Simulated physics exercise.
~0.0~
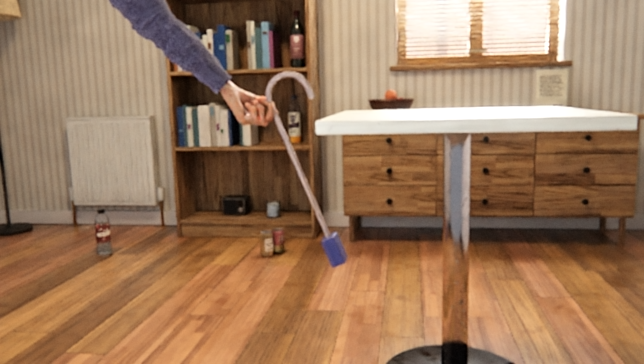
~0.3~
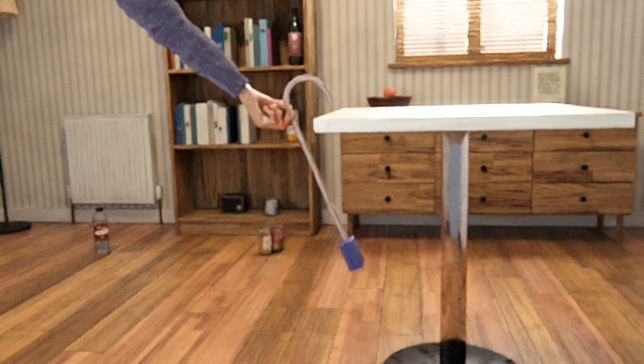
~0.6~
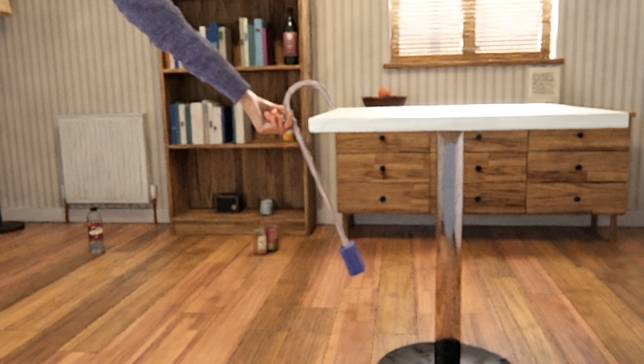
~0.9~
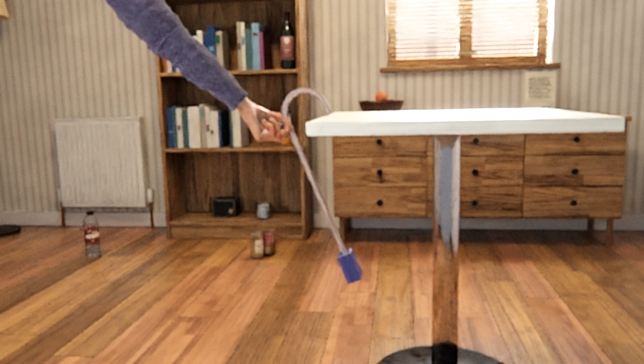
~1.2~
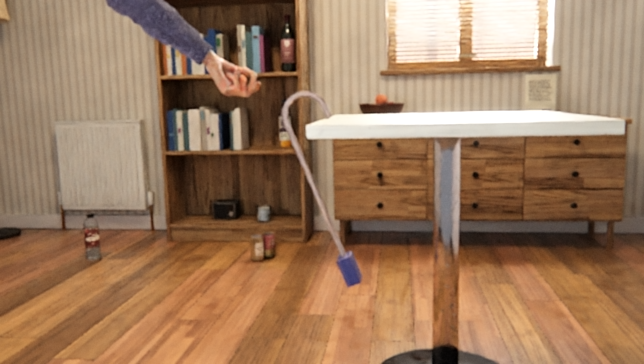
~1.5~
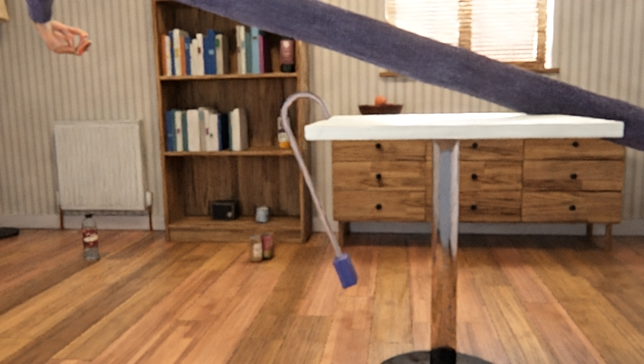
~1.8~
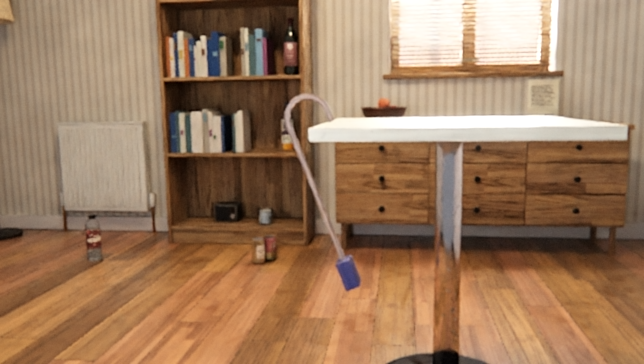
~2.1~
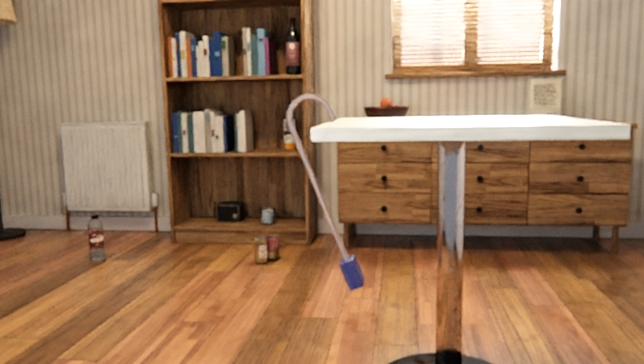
The video shows a hand carrying a hooked stick with a blue brush-like end rightward to a white-topped table and hooking its crook at the left edge. The hand lets go and withdraws, and the object stays hanging there, slanting down above the wooden floor.
